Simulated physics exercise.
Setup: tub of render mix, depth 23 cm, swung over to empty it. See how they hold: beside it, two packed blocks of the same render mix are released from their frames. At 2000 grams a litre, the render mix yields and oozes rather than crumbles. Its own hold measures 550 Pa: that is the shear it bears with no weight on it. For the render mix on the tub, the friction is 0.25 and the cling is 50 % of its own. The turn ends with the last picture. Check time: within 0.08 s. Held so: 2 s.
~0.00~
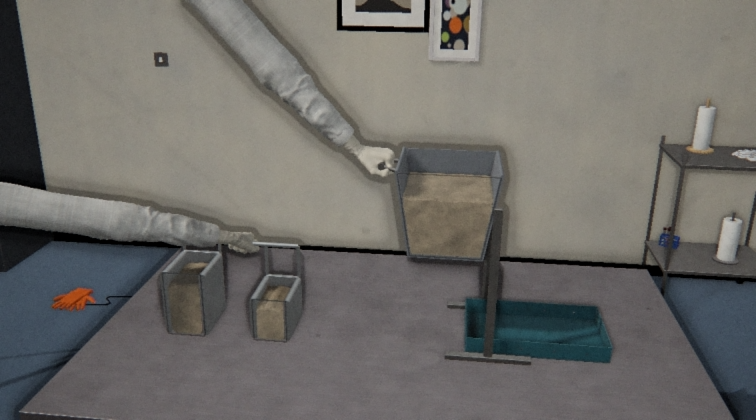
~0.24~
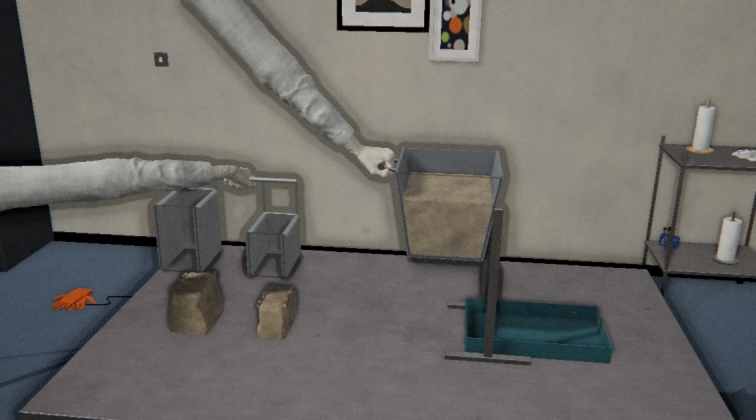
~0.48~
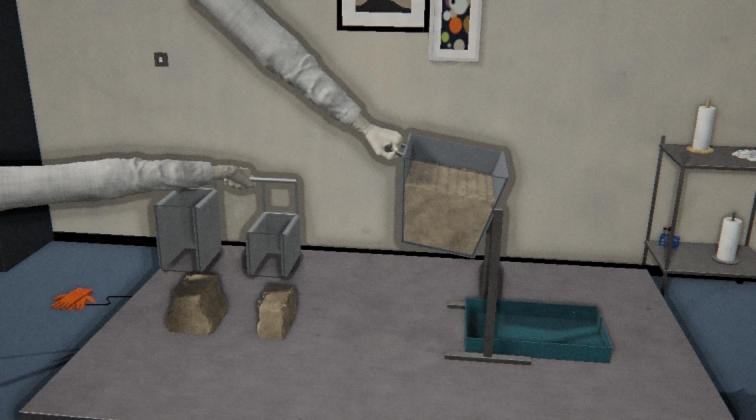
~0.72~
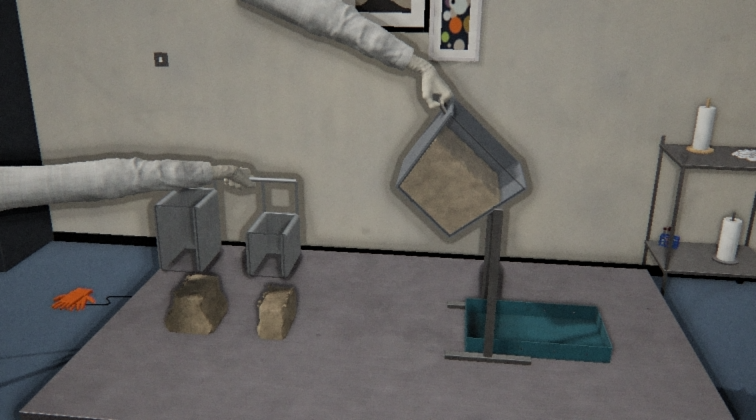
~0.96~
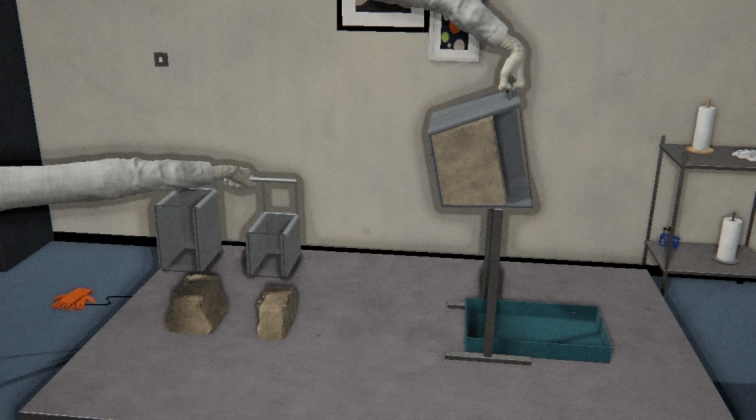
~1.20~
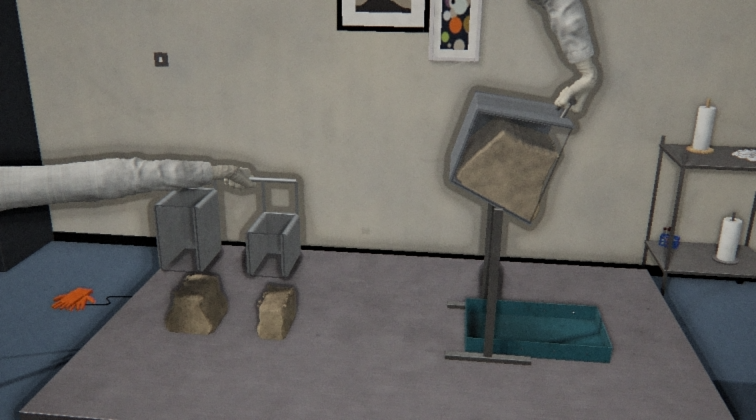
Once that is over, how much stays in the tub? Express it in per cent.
Some 0 percent stays.
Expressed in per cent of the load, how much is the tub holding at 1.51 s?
I'd say close to 3 %.
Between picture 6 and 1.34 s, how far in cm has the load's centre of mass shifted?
Roughly 12 cm.
By 1.34 s, the tub is at 108 degrees and holds 49 %.
By 1.51 s, the tub is at 108 degrees and holds 3 %.
By 1.68 s, the tub is at 108 degrees and holds 0 %.
By 1.85 s, the tub is at 108 degrees and holds 0 %.
By 3.20 s, at the end, the tub is at 108 degrees and holds 0 %.
